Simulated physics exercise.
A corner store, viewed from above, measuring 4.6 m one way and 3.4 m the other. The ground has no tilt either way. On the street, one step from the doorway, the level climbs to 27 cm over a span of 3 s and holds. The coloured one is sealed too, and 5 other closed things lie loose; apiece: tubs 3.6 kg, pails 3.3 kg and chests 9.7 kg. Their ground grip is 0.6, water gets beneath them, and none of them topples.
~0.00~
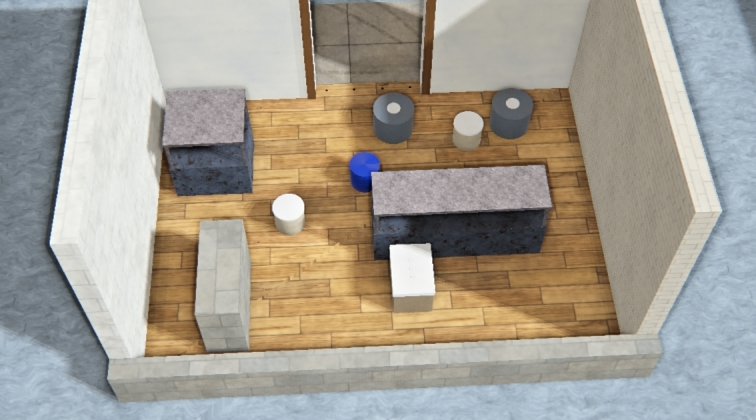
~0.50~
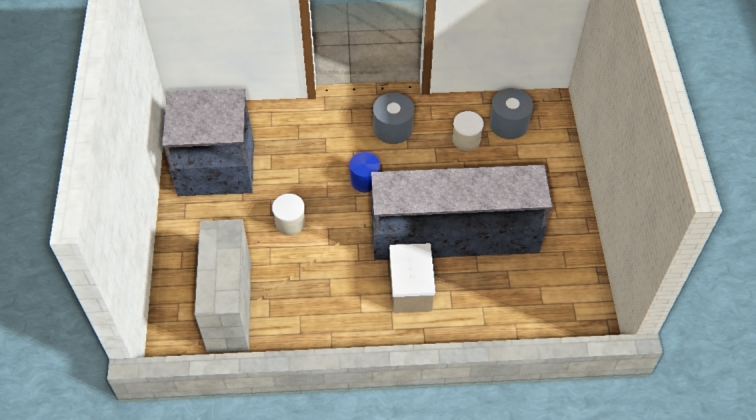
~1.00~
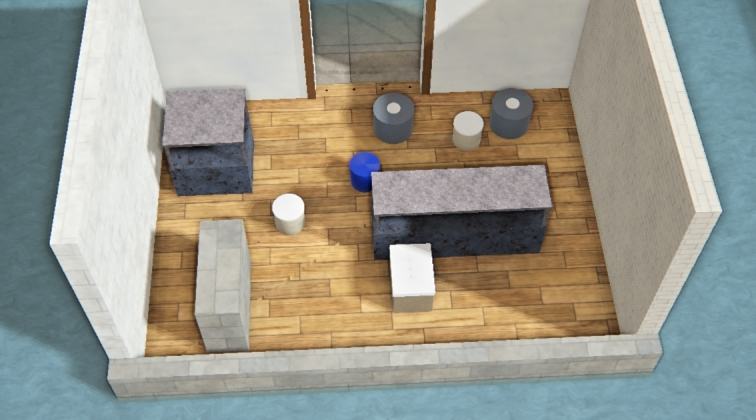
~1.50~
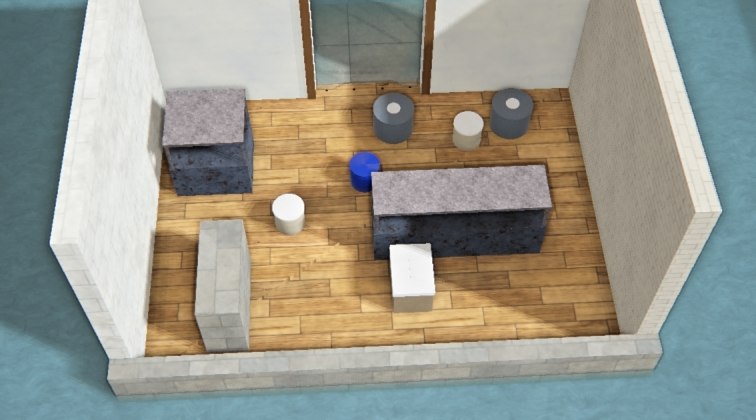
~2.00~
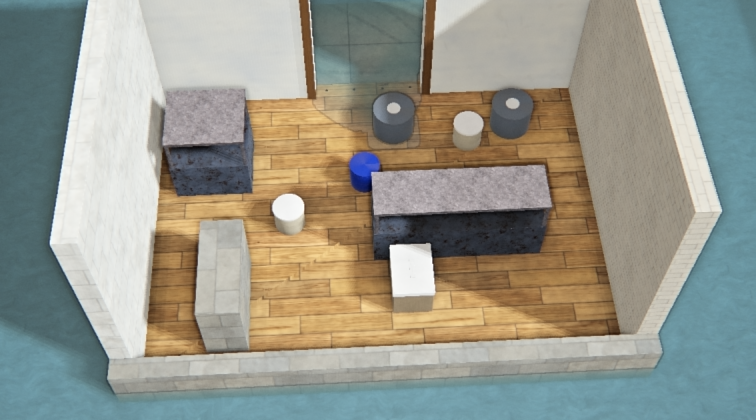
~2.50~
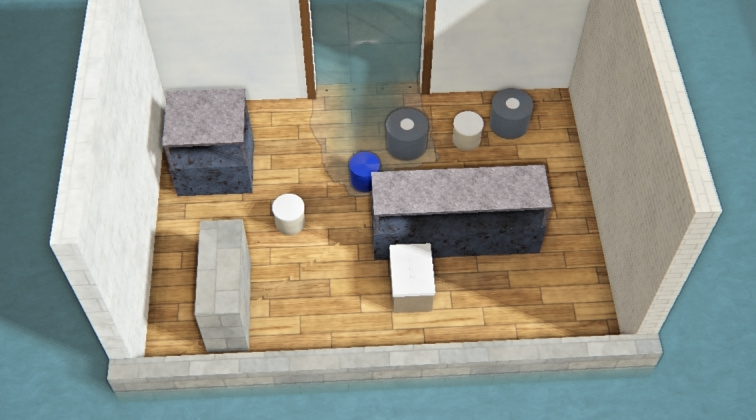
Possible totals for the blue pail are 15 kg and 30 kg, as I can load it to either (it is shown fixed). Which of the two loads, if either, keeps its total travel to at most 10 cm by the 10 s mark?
Only the heavier one.
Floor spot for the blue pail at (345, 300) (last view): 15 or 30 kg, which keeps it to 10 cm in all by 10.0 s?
Well, any option works.
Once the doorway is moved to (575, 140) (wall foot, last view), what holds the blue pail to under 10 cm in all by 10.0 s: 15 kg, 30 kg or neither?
Just the heavy one.
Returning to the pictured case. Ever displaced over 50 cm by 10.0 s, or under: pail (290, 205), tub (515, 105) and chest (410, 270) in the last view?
Well, that's beyond half a metre, beyond half a metre, and below half a metre.
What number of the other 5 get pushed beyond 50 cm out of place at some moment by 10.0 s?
I make that 4.
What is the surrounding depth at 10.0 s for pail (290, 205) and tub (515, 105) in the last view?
I'd estimate 6 cm for the first and 15 cm for the second.
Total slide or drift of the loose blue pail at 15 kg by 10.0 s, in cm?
Adding it all up, something like 140 cm.
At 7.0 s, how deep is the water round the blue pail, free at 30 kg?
Around 12 cm.
After 3.5 s the blue pail would be 5 cm from its start with 15 kg and 0 cm from its start with 30 kg; 8 cm of water round it then.
After 4.5 s the blue pail would be 30 cm from its start with 15 kg and 0 cm from its start with 30 kg; 10 cm of water round it then.
After 7.0 s the blue pail would be 92 cm from its start with 15 kg and 0 cm from its start with 30 kg; 12 cm of water round it then.
After 10.0 s the blue pail would be 128 cm from its start with 15 kg and 0 cm from its start with 30 kg; 15 cm of water round it then.
